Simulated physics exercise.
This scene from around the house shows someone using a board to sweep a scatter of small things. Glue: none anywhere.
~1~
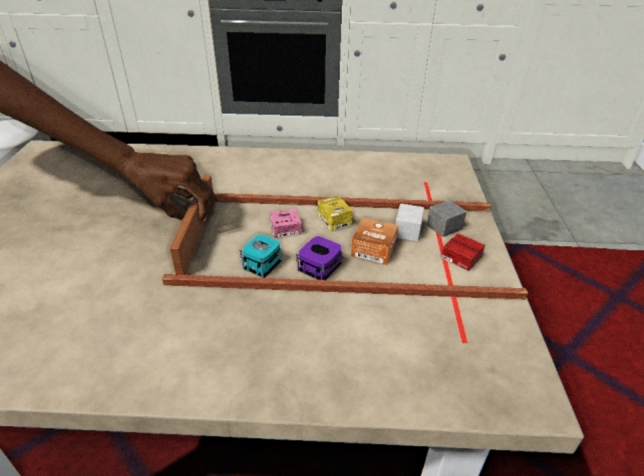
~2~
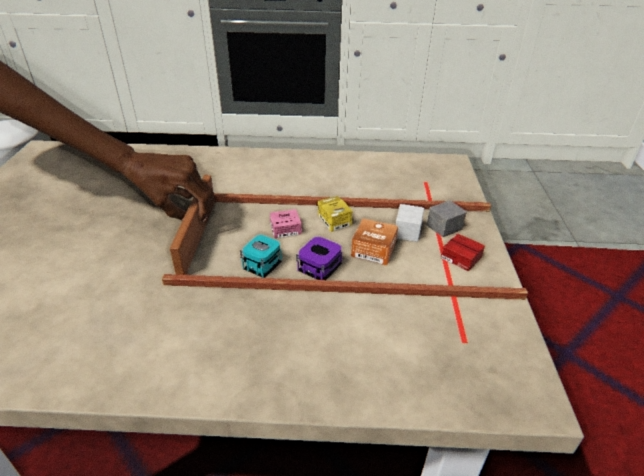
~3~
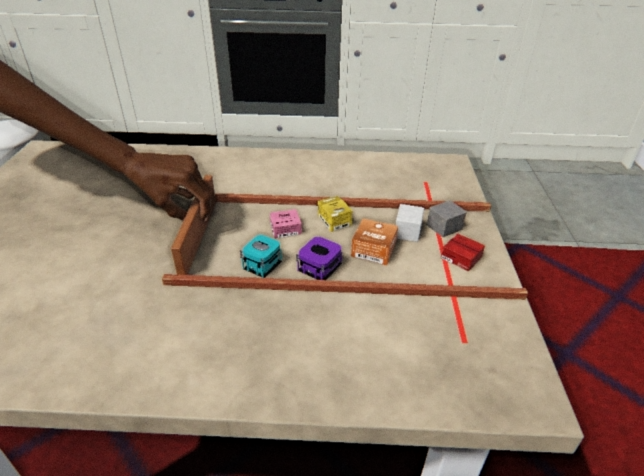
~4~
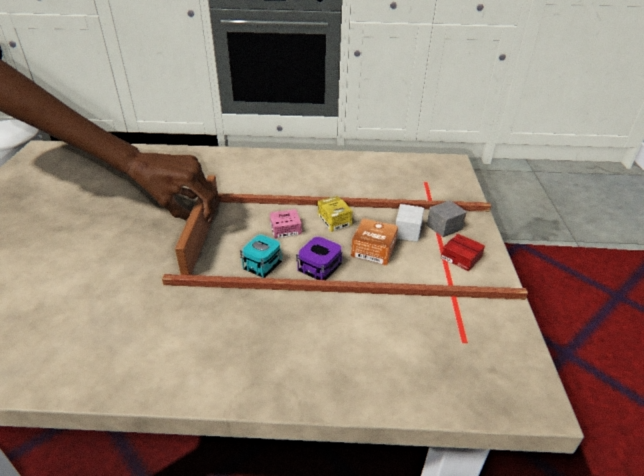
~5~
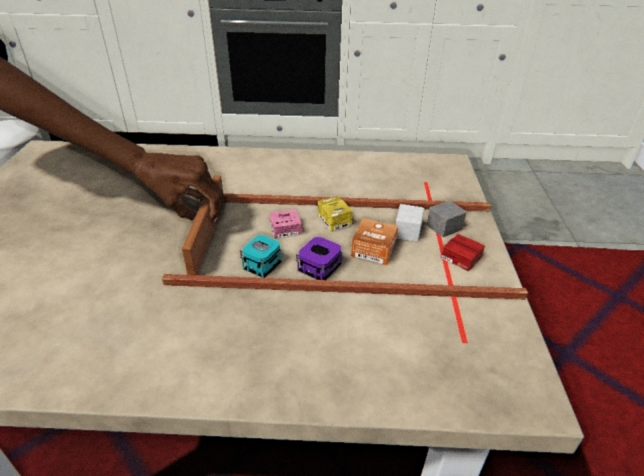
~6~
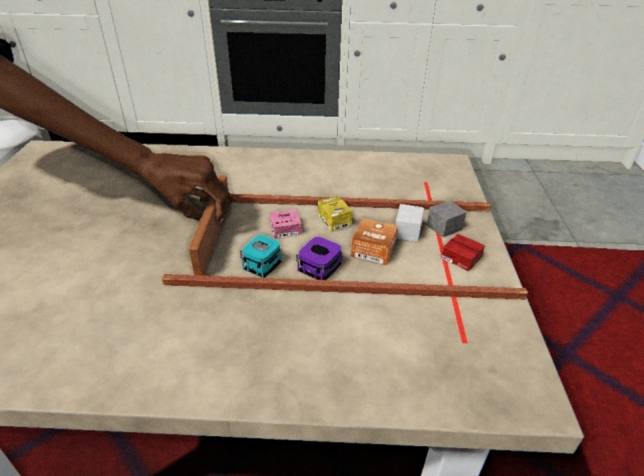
A hand slid an upright wooden board slightly to the right between two rails on a table, while the scattered colourful boxes and the white and grey blocks ahead of it stayed still.
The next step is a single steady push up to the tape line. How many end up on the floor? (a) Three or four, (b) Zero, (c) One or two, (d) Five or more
(c) One or two.
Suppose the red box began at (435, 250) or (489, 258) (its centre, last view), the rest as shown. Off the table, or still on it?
Try one: It ends up off. Try two: It ends up off.
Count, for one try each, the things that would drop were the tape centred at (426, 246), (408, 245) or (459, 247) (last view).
Result per try: 0; 0; 2.
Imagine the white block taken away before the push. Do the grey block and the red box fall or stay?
Looking at the two, the grey block stays up top and the red box ends up below.
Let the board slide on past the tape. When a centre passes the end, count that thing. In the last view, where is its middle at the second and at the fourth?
About (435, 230) and about (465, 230).
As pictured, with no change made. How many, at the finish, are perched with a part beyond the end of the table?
Number: 1.
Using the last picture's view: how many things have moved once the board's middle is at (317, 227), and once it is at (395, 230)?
The counts are 5 and 8.
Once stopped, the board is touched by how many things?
The count in contact is 3.
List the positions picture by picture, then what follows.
The first picture shows red box (463, 252); grey block (446, 219); white block (409, 223); board (195, 222); tape (441, 246).
The second picture shows grey block (446, 219); turquoise case (262, 256).
The third picture shows white block (409, 223); purple case (320, 258).
The fourth picture shows red box (463, 252); board (200, 223).
The fifth picture shows grey block (446, 219); orange box (375, 241).
The sixth picture shows red box (463, 252); grey block (446, 219); white block (409, 223); board (212, 223); tape (441, 246).
Soon after, none off yet; red box at rest near (463, 252); grey block at rest near (446, 219); white block at rest near (409, 223).
At rest, the number that fall off is one or two; fallen, grey block and red box.
